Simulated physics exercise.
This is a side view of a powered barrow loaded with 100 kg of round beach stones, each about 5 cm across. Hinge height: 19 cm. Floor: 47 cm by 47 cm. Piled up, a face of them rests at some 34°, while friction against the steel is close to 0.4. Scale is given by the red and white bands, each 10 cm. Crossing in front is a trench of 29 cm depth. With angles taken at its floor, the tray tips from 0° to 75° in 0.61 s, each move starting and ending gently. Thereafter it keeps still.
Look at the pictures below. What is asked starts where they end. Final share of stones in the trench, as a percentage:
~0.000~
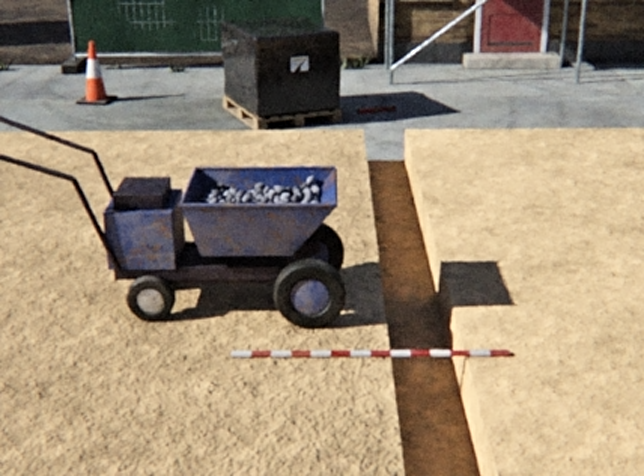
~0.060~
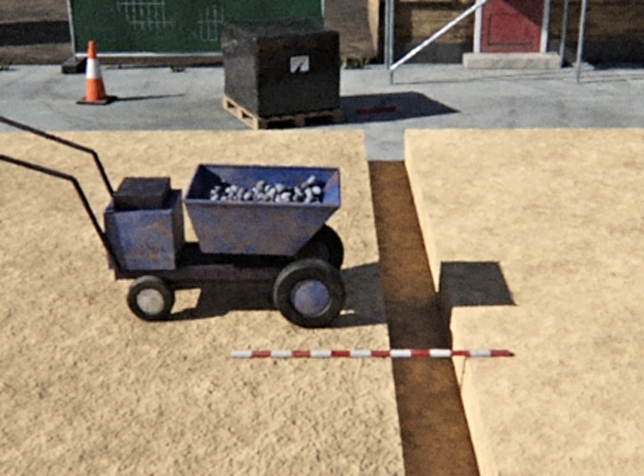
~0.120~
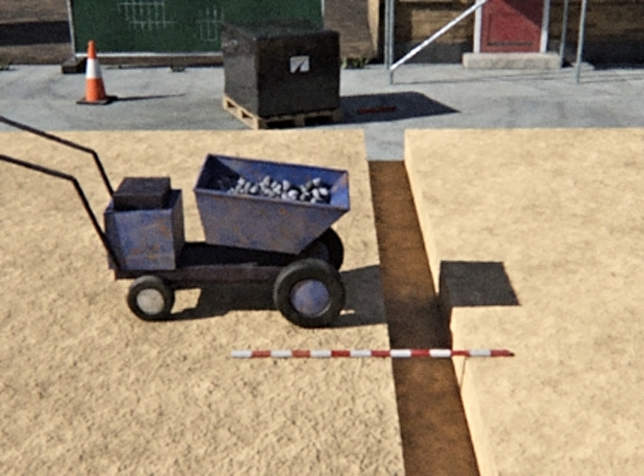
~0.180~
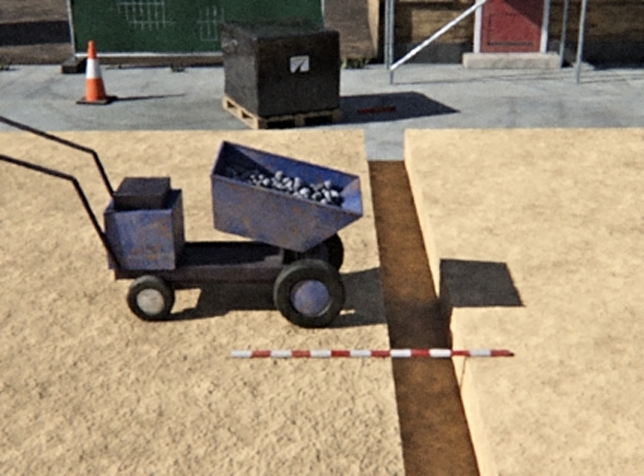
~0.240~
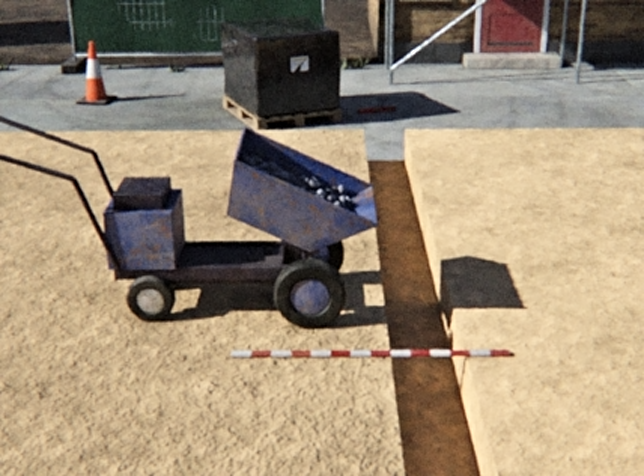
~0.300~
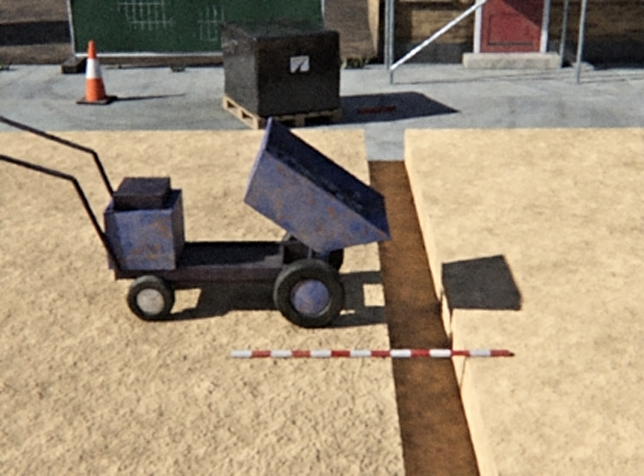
50 per cent.
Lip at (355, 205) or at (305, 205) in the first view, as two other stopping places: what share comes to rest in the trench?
The first gives about 25 percent and the second about 85 percent.
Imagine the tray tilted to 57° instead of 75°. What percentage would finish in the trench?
Trench share: Approx. 50%.
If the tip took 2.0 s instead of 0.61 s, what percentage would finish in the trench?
Close to 80 percent, then.
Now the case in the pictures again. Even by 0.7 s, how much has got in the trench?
About 25 per cent by then.
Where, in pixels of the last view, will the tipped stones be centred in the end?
(459, 301).
After 0.5 s the floor is at 64°; 100 % in the tray; the foremost stones are at (391, 243).
After 0.7 s the floor is at 75°; 69 % in the tray, 25 % in the trench, 6 % past the trench; the foremost stones are at (467, 287).
After 1.1 s the floor is at 75°; 6 % in the tray, 44 % in the trench, 50 % past the trench; the foremost stones are at (617, 301).
After 3.0 s the floor is at 75°; 0 % in the tray, 50 % in the trench, 50 % past the trench; the foremost stones are past the picture's edge.
